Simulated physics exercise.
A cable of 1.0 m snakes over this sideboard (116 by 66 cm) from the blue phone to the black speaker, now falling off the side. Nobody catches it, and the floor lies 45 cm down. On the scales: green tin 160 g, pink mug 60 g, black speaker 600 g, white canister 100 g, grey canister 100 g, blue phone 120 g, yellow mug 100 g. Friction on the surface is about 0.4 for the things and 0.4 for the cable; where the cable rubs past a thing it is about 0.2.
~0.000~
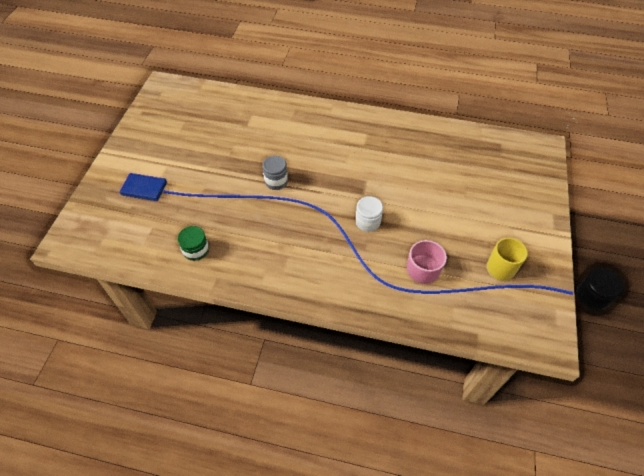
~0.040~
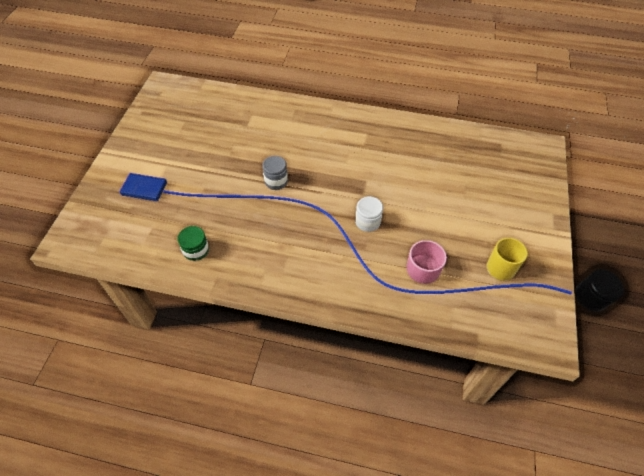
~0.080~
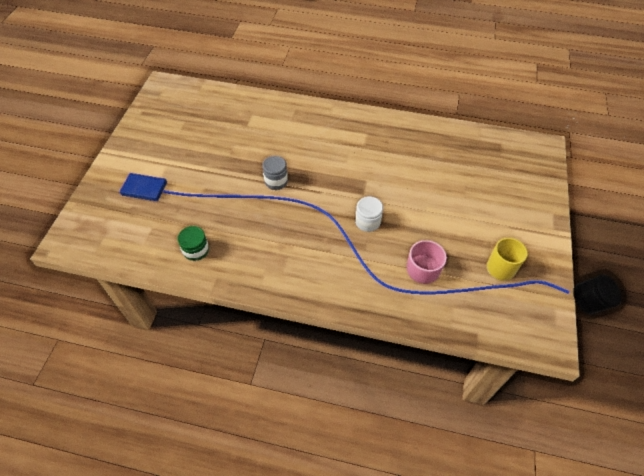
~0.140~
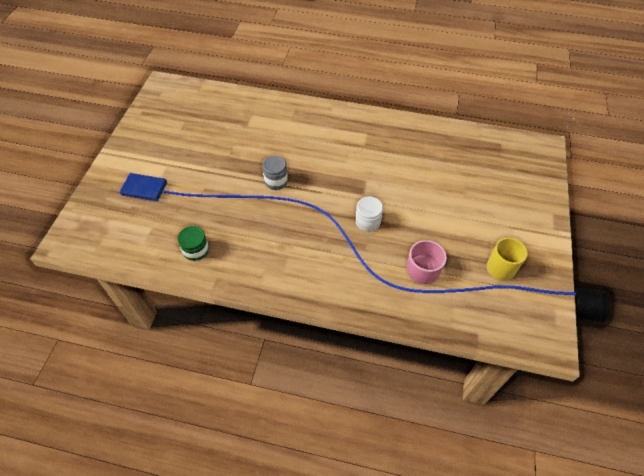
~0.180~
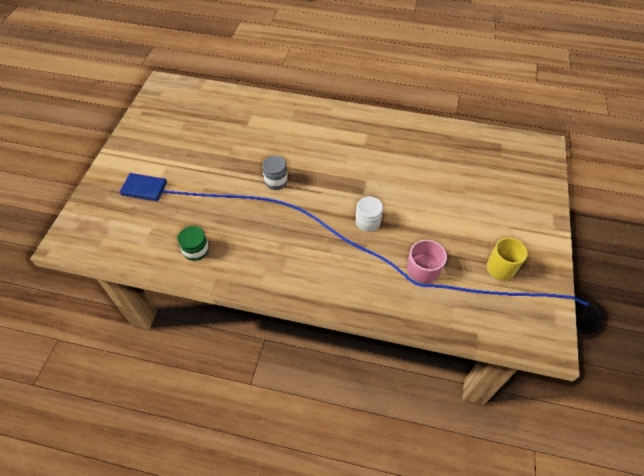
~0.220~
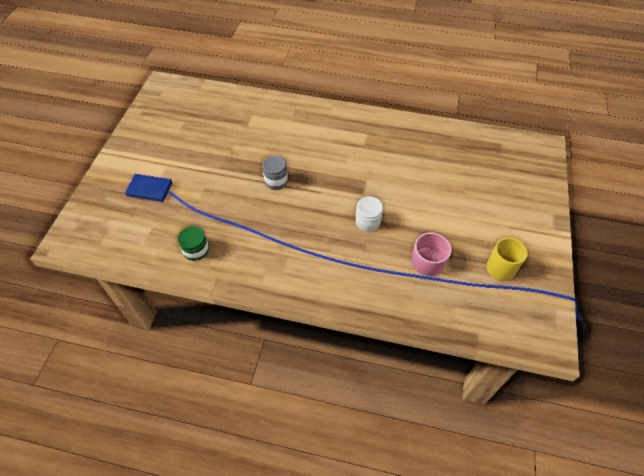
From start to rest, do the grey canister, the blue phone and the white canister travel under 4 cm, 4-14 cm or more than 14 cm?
In order: The grey canister hardly moves; the blue phone ends far away; the white canister barely shifts.
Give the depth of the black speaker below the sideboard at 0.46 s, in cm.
About 40 cm.
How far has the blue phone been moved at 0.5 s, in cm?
Some 40 cm.
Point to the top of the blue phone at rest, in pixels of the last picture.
Near (413, 277).
At 0.5 s, the cable's tail end at (313, 252); blue phone 40 cm off its start, pink mug 11 cm off its start, black speaker over the edge.
At 0.7 s, the cable's tail end at (424, 280); blue phone 64 cm off its start, pink mug 11 cm off its start, black speaker over the edge.
At 1.0 s, the cable's tail end at (436, 284); blue phone 67 cm off its start at (413, 277), pink mug 11 cm off its start at (451, 220), black speaker over the edge.
At 1.2 s, the cable's tail end at (436, 284); blue phone 67 cm off its start, pink mug 11 cm off its start, black speaker over the edge.
At 2.4 s, the cable's tail end at (436, 284); blue phone 67 cm off its start at (413, 277), grey canister 0 cm off its start at (274, 164), white canister 0 cm off its start at (370, 206), pink mug 11 cm off its start at (451, 220).
